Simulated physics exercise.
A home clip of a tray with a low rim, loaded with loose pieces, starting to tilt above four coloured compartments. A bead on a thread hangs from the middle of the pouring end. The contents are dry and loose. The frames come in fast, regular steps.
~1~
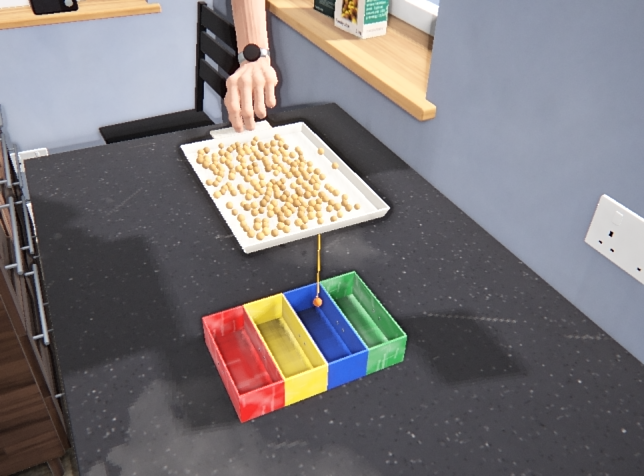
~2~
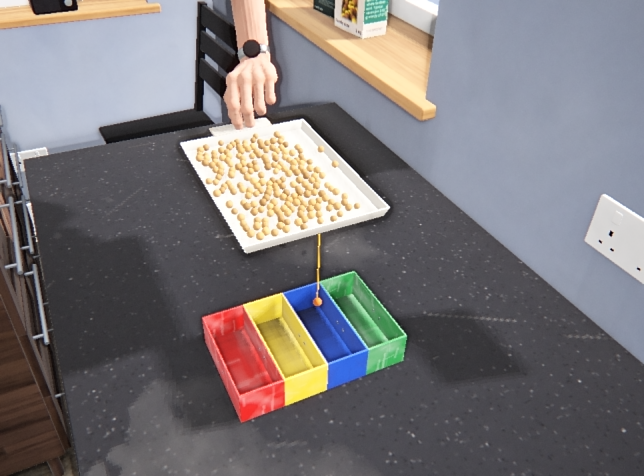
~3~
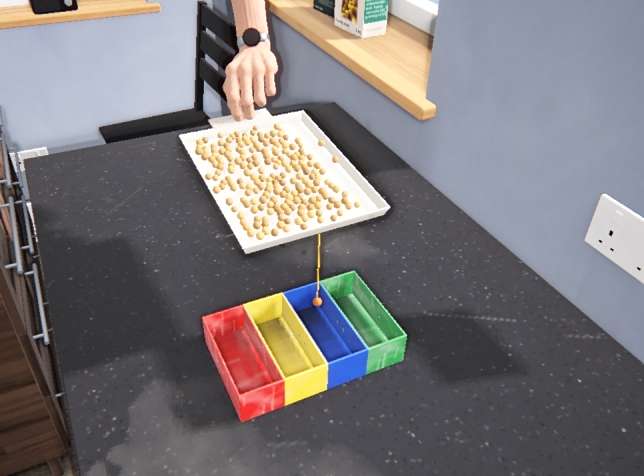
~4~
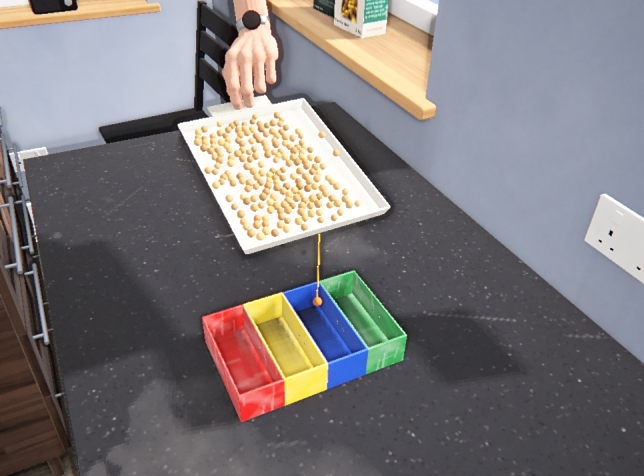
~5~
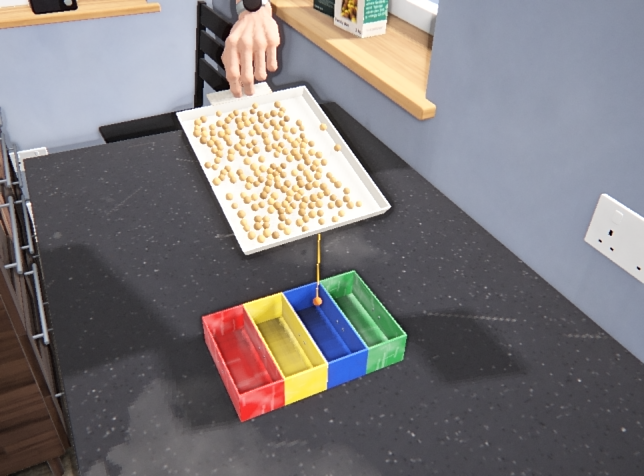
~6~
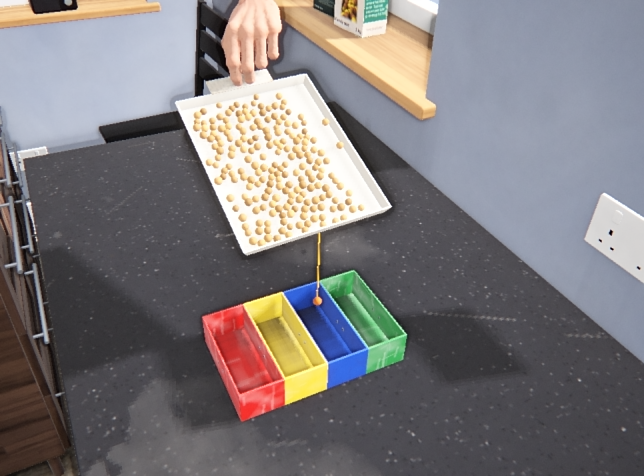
At first, a hand holds a white, low-rimmed tray of small round beads level above a box with red, yellow, blue and green compartments, a bead hanging on a thread from its near edge. Then the hand gradually raises the far end, tilting the tray toward its near left corner, and finally the load starts moving.
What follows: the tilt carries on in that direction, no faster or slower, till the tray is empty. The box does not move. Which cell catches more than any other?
The yellow cell gets the most.
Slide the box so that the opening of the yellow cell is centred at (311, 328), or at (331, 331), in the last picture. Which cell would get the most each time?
In turn: The red one; that red cell.
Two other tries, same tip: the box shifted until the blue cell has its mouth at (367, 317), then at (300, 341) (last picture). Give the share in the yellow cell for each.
The first gives 20 %, the second 30 %.
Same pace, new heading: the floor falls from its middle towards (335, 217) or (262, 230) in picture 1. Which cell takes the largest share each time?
At the first place the green cell, at the second that red cell.
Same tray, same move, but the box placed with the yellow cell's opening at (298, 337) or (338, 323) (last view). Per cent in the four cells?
First some 90, then 60 per cent.
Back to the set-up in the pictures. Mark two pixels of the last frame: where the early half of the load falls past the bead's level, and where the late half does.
Around (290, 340) and then (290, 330).
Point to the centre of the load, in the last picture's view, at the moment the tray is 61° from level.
At about (296, 245).
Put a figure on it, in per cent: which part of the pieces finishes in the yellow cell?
It comes to 40 per cent or so.
Just after the last frame, tray tipped steeply; roughly half on the tray; about a tenth in the yellow cell; about a tenth in the red cell; about a tenth in the blue cell; just a few in the green cell; roughly a quarter falling or outside the box.
A moment on, tray tipped right over; roughly a third in the yellow cell; roughly a quarter in the red cell; roughly a quarter in the blue cell; about a tenth in the green cell; roughly a quarter falling or outside the box.
Further on, tray tipped past a quarter turn; roughly a third in the yellow cell; roughly a quarter in the red cell; roughly a quarter in the blue cell; about a tenth in the green cell; about a tenth falling or outside the box.
When it is over, tray tipped past a quarter turn; roughly a third in the yellow cell; roughly a quarter in the red cell; roughly a quarter in the blue cell; about a tenth in the green cell; about a tenth outside the box.
